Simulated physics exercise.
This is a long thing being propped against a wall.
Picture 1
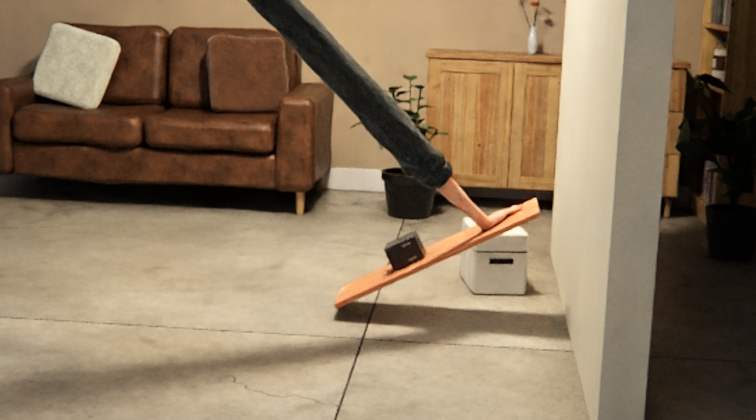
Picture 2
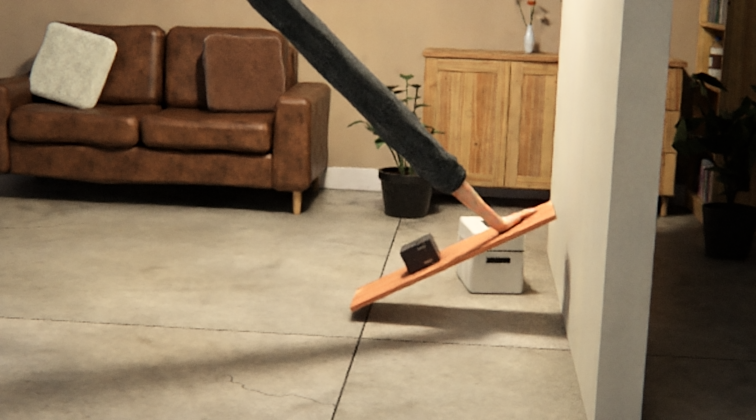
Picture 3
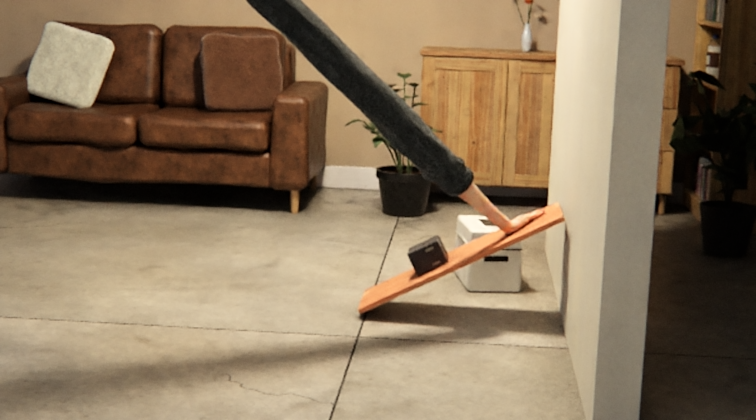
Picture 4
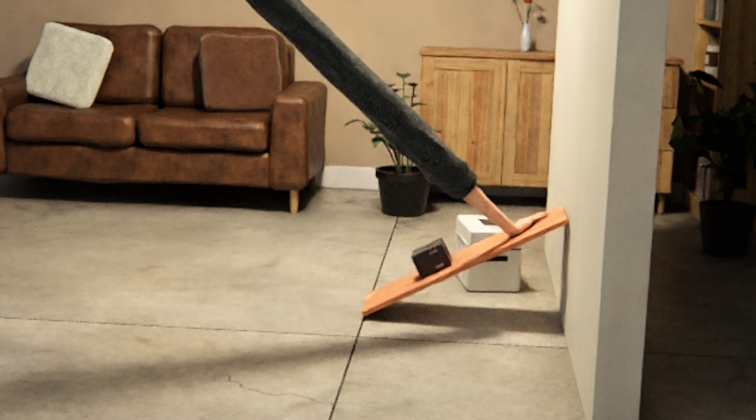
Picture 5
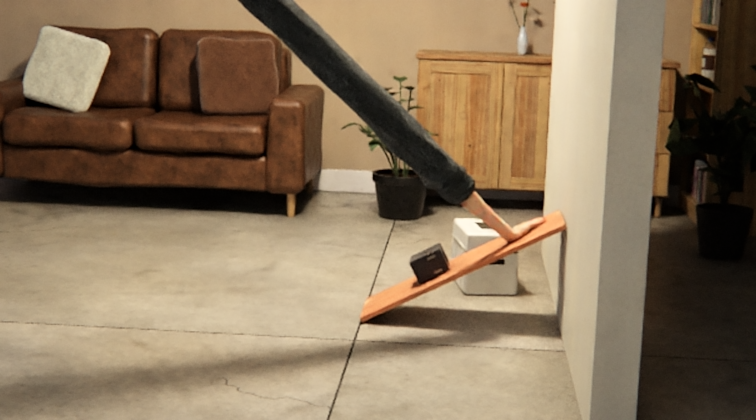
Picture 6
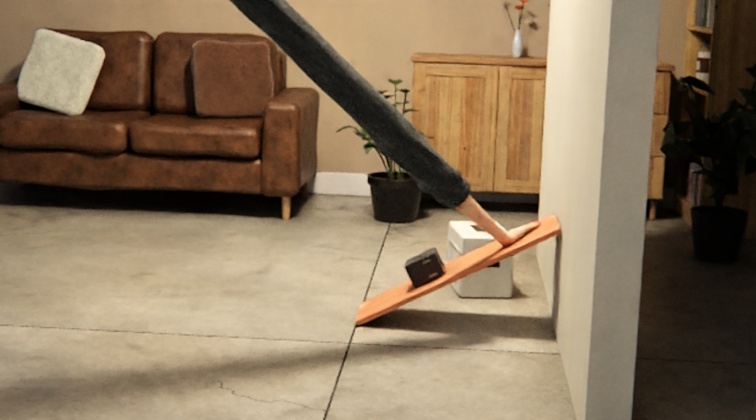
A hand moves a tilted orange board carrying a small black box against a wall.
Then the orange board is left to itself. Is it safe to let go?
The board slips out.
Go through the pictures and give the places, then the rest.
In the first frame, on its way; orange board (438, 253); white toolbox (493, 255).
In the second frame, on its way; orange board (453, 255); white toolbox (490, 254).
In the third frame, on its way; orange board (461, 257); white toolbox (488, 253).
In the fourth frame, on its way; orange board (464, 260); white toolbox (487, 253).
In the fifth frame, propped up under the hand; orange board (463, 265); white toolbox (484, 256).
In the sixth frame, propped up under the hand; orange board (458, 269); white toolbox (479, 259).
Then, 0.30 s later than the last frame, orange board leaning 13° more than when let go near (448, 290).
Then, 0.40 s later than the last frame, orange board leaning 28° more than when let go near (440, 320).
Then, 0.60 s later than the last frame, as before.
When it is over, moved from the start, orange board; white toolbox as before. End places, in pixels of the last picture, orange board near (440, 318). The board gives way.
